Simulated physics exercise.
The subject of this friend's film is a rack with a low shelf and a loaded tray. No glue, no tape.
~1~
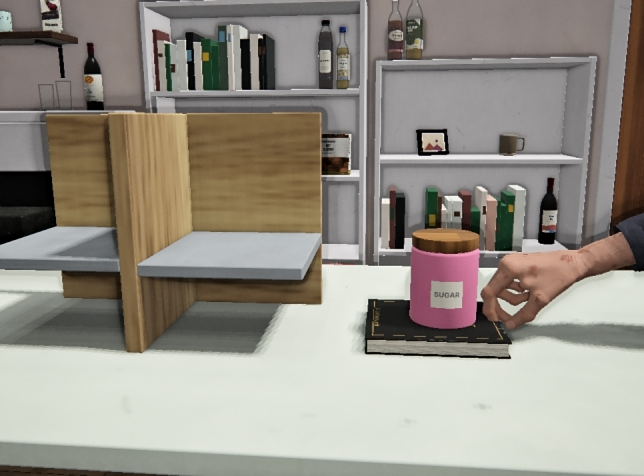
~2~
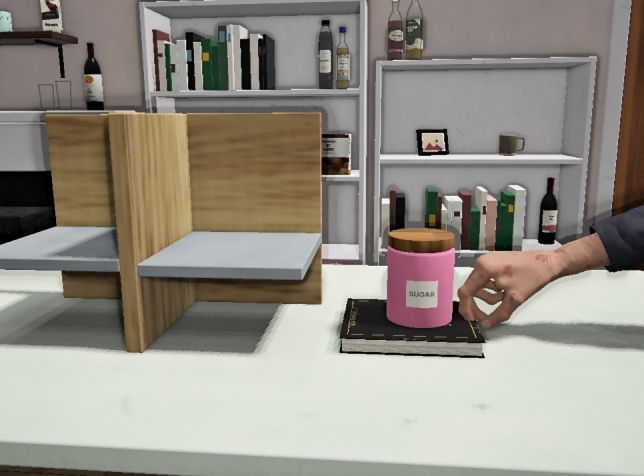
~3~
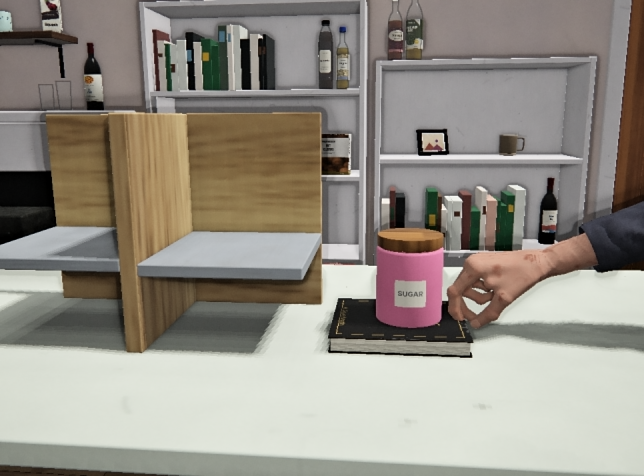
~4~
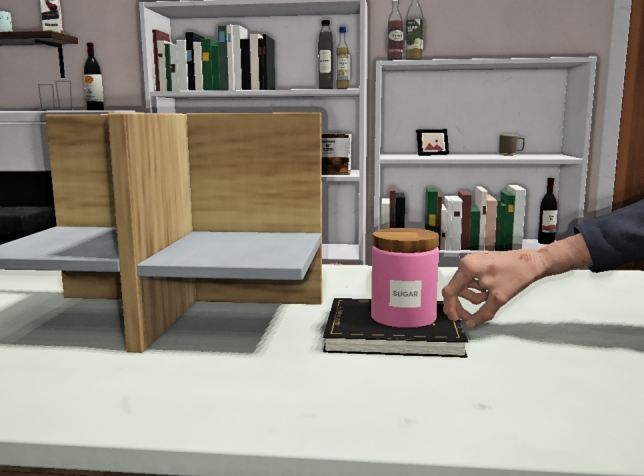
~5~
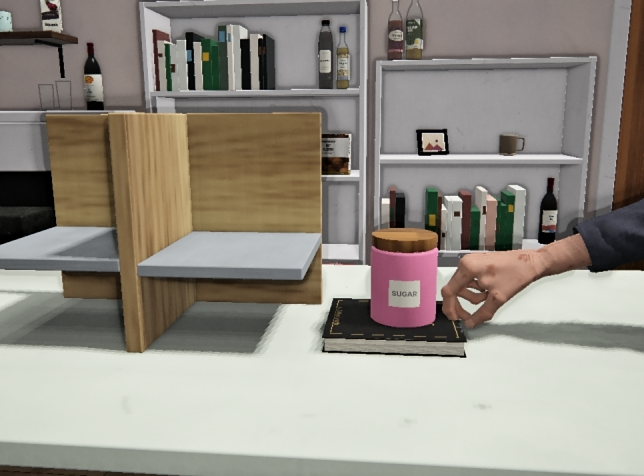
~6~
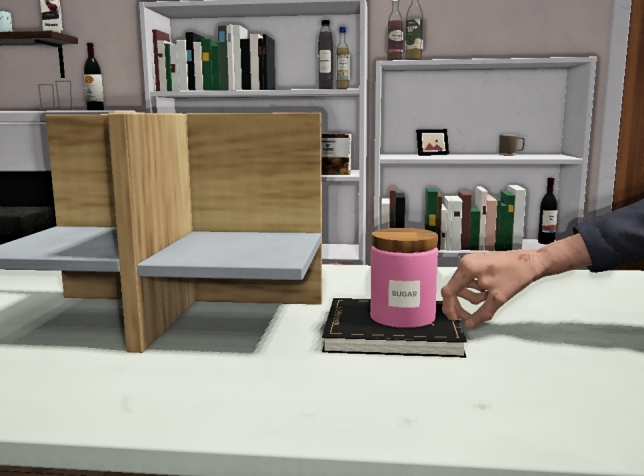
A hand slides a black book carrying a pink jar left toward a wooden rack.
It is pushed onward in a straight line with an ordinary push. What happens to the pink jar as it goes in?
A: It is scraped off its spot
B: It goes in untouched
Option A: It is scraped off its spot.
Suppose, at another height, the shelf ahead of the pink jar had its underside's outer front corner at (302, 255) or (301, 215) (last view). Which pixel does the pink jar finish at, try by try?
It winds up near (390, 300) and then near (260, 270).
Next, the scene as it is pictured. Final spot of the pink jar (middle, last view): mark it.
Its middle settles around (339, 281) in the last picture.
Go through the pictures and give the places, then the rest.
The first frame shows hand sliding it forward; pink jar (444, 277); black book (432, 326).
The second frame shows hand sliding it forward; pink jar (420, 276); shelf (161, 222).
The third frame shows hand sliding it forward; pink jar (409, 276); black book (398, 325).
The fourth frame shows hand sliding it forward; pink jar (404, 276); shelf (161, 222).
The fifth frame shows hand sliding it forward; pink jar (404, 276); black book (393, 325).
The sixth frame shows hand sliding it forward; pink jar (404, 276); shelf (161, 222).
Then, 1.48 s later than the last frame, pink jar tilted by 6° near (344, 274).
When it is over, the pink jar gets scraped off its spot, near (339, 282).
